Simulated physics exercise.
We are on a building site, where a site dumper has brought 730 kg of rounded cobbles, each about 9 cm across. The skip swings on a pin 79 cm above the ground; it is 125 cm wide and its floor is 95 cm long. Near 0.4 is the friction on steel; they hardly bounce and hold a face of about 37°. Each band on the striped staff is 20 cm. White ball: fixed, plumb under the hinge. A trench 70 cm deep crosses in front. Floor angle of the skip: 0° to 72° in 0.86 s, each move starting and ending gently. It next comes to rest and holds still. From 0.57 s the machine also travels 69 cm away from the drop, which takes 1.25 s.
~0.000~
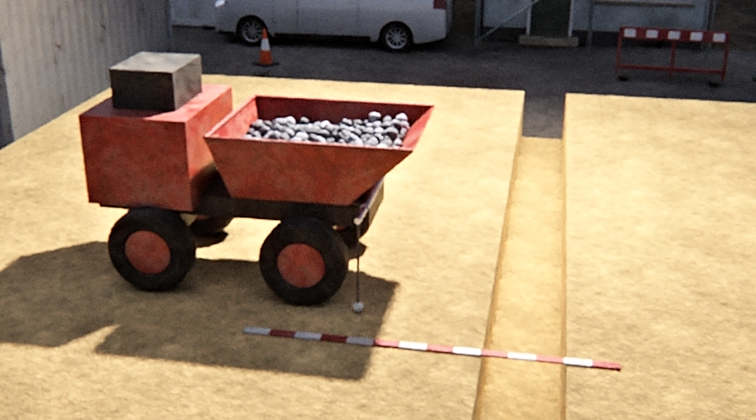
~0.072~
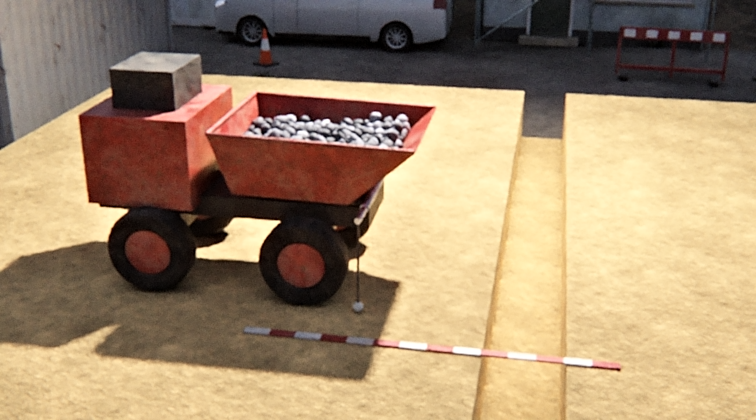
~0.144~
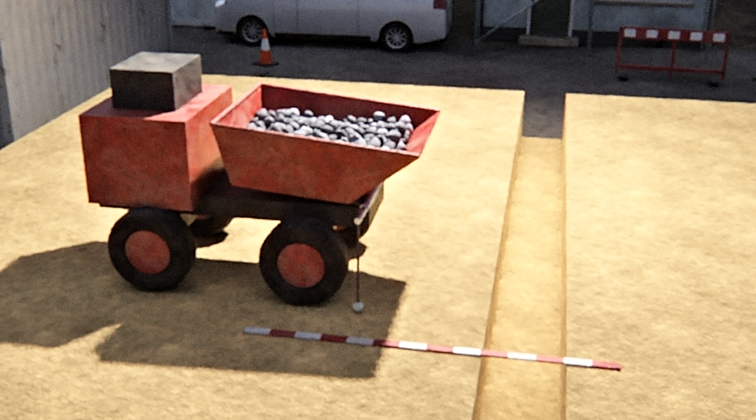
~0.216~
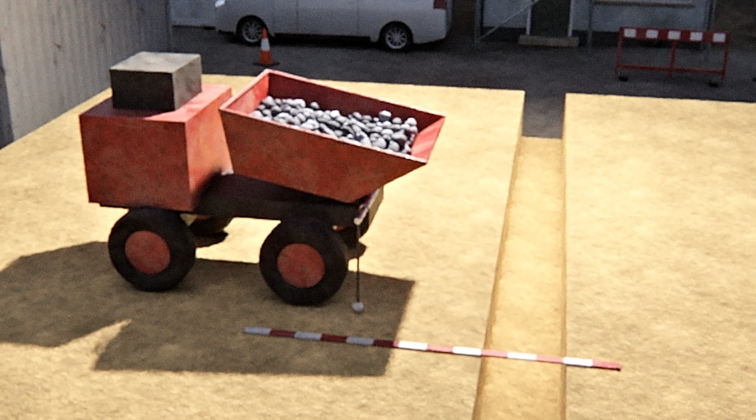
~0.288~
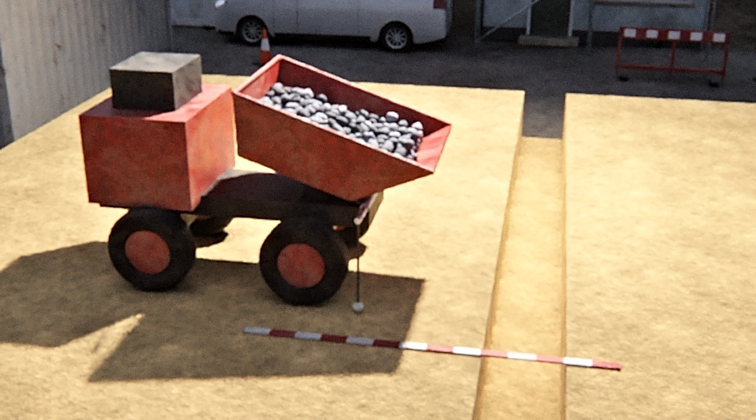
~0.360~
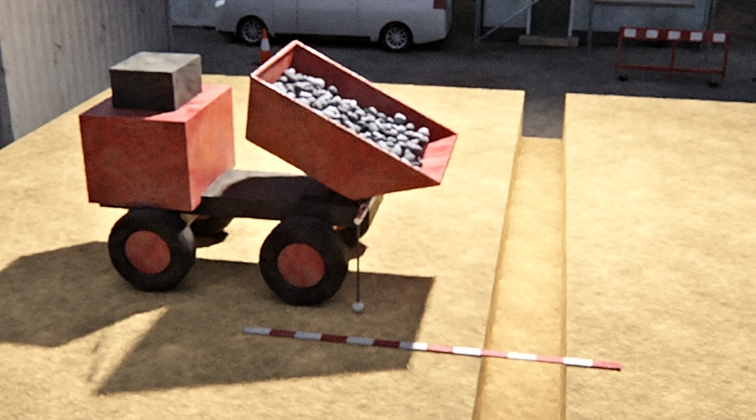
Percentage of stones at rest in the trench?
Some 55 percent.
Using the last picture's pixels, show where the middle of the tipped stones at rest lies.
Roughly at (504, 335).
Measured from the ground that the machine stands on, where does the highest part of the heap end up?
Close to 24 cm above that ground.
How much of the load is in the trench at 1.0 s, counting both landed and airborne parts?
Approx. 0 % of the load.
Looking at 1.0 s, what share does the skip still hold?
I'd say near 80 per cent is still held inside.
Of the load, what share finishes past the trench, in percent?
About 0 per cent.
After 0.6 s the floor is at 60°; 100 % in the skip; the foremost stones are at (443, 196).
After 1.0 s the floor is at 72°; 82 % in the skip, 18 % short of the trench; the foremost stones are at (488, 287).
After 2.3 s the floor is at 72°; 0 % in the skip, 44 % short of the trench, 56 % in the trench; the foremost stones are at (590, 390).
After 5.0 s the floor is at 72°; 0 % in the skip, 44 % short of the trench, 56 % in the trench; the foremost stones are at (600, 395).
